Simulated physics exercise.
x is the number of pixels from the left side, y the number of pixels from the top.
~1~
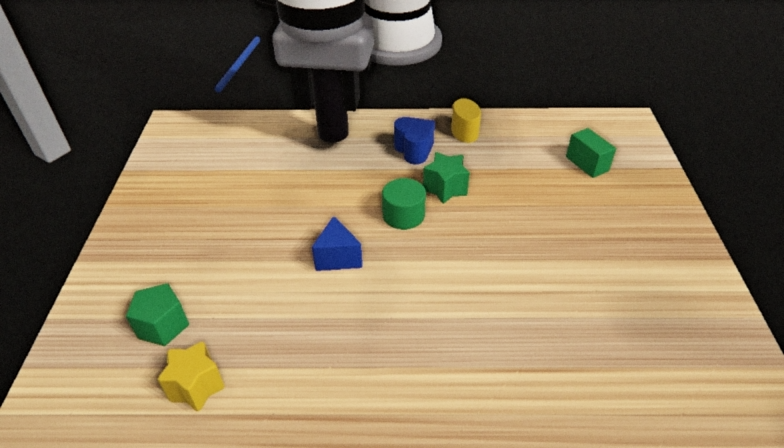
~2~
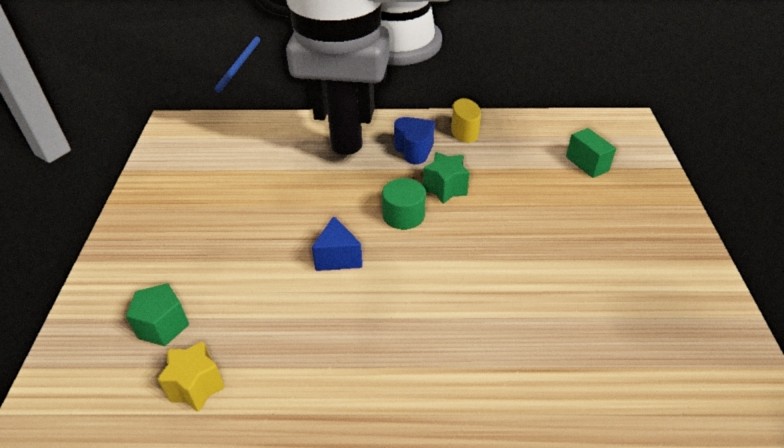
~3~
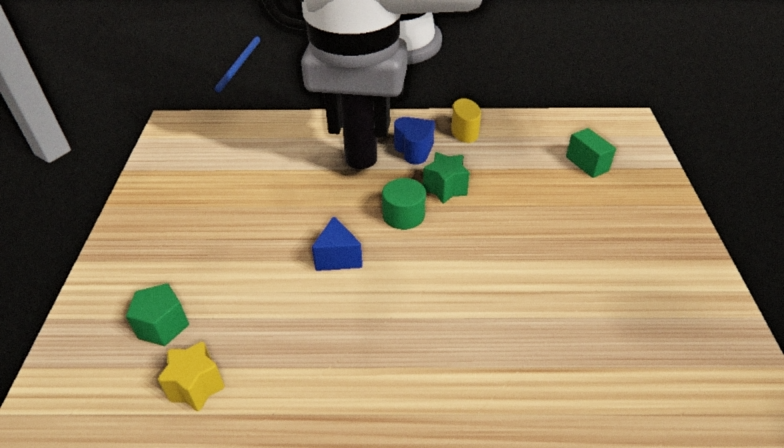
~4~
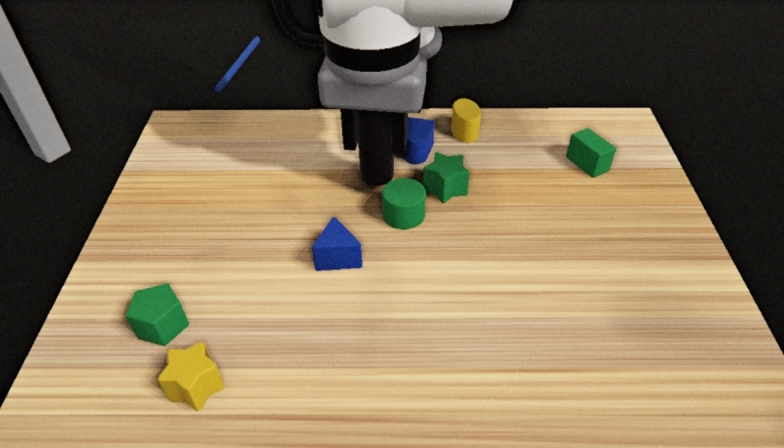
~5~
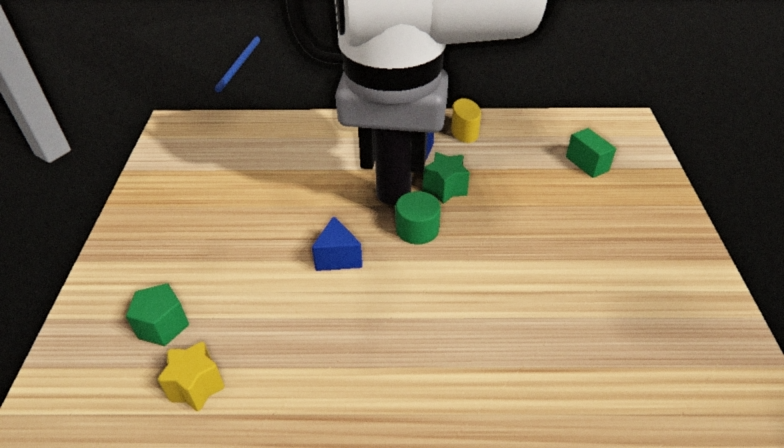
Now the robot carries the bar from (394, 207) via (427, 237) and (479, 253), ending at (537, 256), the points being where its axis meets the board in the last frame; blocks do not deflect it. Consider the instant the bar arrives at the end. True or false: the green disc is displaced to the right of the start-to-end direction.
True.
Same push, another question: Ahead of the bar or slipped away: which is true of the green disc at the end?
Most likely the green disc slides off.
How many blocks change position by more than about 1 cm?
I reckon the push displaces only one of the blocks by more than 1 cm.
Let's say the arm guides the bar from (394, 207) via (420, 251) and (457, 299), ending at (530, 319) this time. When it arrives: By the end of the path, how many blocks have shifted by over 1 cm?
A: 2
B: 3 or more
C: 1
(C)
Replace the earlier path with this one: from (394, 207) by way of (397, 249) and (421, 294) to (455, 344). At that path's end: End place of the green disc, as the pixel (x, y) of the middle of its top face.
I'd place it at (447, 235), taking the centre of its top.
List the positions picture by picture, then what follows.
The first picture shows tip of the bar at (334, 134), middles of tops, green disc at (404, 191), green star at (447, 165).
The second picture shows bar at (347, 146), nothing pushed.
The third picture shows bar at (361, 160), nothing pushed.
The fourth picture shows bar at (377, 176), nothing pushed.
The fifth picture shows bar at (394, 194), green disc at (418, 205), green star at (447, 165).
The first path, step by step. One third of the way, bar at (428, 224); green disc at (456, 238).
Two thirds of the way, bar at (483, 240); green disc at (491, 262).
At the end, bar at (540, 243); green disc at (493, 262); green star unmoved.
